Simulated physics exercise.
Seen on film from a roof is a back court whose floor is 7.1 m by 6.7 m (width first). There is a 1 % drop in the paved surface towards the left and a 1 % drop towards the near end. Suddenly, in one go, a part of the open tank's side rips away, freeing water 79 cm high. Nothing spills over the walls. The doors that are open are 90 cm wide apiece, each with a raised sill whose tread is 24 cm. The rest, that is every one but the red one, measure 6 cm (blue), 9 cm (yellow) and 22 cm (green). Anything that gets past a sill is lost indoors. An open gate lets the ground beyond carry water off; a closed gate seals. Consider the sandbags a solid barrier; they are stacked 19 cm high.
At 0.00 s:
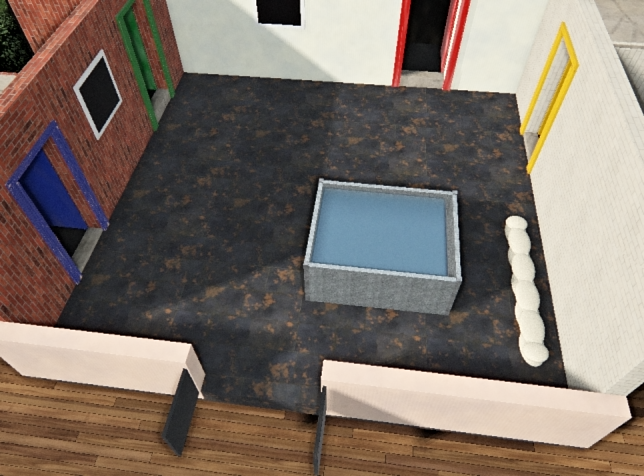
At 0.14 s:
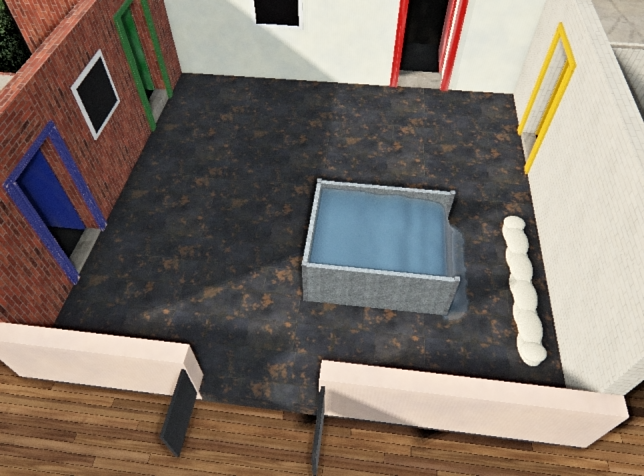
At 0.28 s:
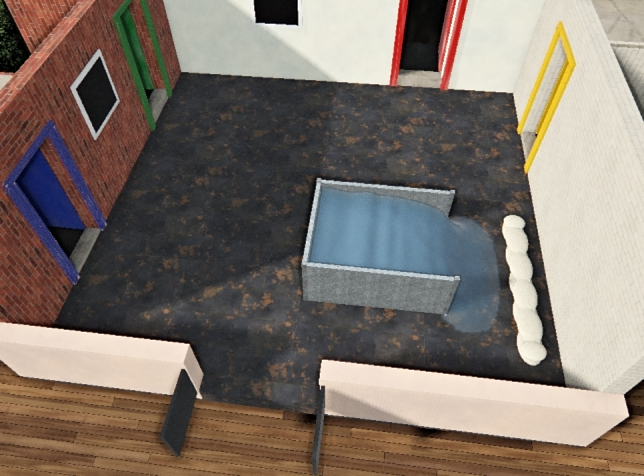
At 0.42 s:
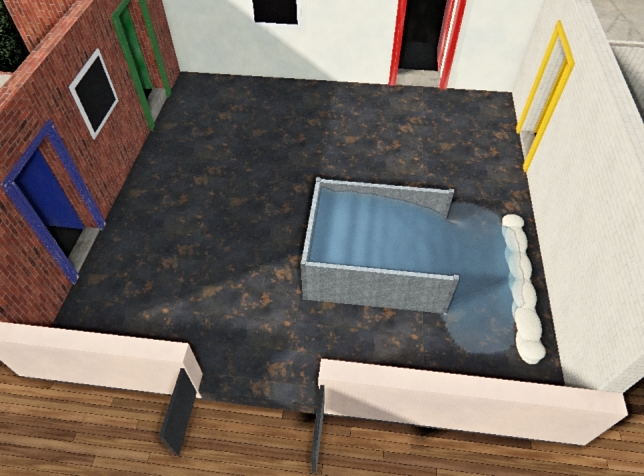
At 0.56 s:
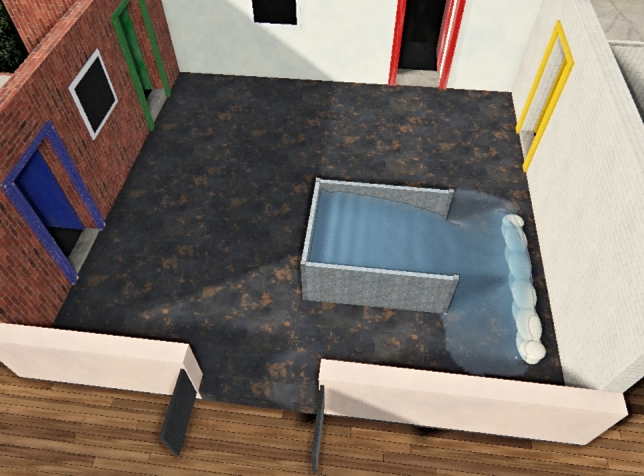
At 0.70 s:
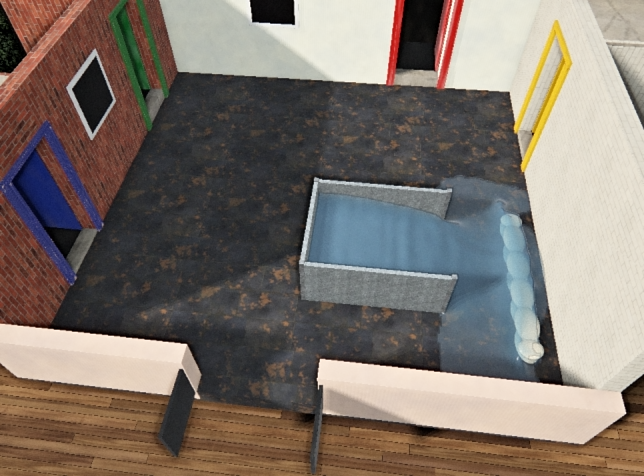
A walled tank of still water in a dark-floored court lost its right side, and water poured out, spread over the floor and washed up against and over the row of white sandbags.
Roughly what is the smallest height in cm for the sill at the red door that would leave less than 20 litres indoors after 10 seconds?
Close to 10.5 cm.
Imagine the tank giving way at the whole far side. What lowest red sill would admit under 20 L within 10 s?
Some 25 cm.
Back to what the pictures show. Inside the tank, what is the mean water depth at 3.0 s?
I'd put it near 15 cm.
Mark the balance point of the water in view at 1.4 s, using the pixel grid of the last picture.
Roughly (443, 269).
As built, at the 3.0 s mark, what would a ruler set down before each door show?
Lab note, depth in cm: Blue 0; red 18; yellow 9; green 0.
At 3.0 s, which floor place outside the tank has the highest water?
(549, 412).
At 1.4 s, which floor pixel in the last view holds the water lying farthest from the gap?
Close to pixel (514, 132).
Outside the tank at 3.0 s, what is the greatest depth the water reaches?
About 32 cm.
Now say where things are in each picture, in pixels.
In the first picture, still water, 79 cm deep, in the open tank at (384, 230); the red door at (428, 43) is dry.
In the second picture, water pours out at (444, 259) and has run 0.3 m, to (460, 310); about 10 cm deep outside, 79 cm at the back.
In the third picture, water pours out at (443, 260) and has run 0.8 m, to (495, 285); about 12 cm deep outside, 79 cm at the back.
In the fourth picture, the gap is at (442, 260), the front 1.1 m out at (521, 297); the back of the open tank holds 74 cm.
In the fifth picture, the front is at (511, 208), 1.3 m from the gap at (442, 260); 3.3 m2 of floor is wet, 67 cm left at the back.
In the sixth picture, the front is at (529, 197), 1.8 m from the gap at (440, 260); 4.2 m2 of floor is wet, 66 cm left at the back; the red door at (422, 42), 4.6 m from the gap, is still 3.1 m from the nearest water.
After 1.4 s water covers 15 % of the floor, deepest (48 cm) near (503, 278); it has not reached the red door.
After 3.0 s water covers 40 % of the floor, deepest (32 cm) near (549, 412); 18 cm at the red door, 0 litres in over its 23 cm sill.
After 10.0 s water covers 95 % of the floor, deepest (12 cm) near (98, 233); 2 cm at the red door, 0 litres in over its 23 cm sill.
At the red door as built, the water arrived by 2.7 s and peaked near 18 cm at 3.2 s.
Run again over the same 10 s with other heights there, 30 litres in over 9 cm, 14 litres over 12 cm. The limit of 20 litres is kept from about 10.5 cm up.
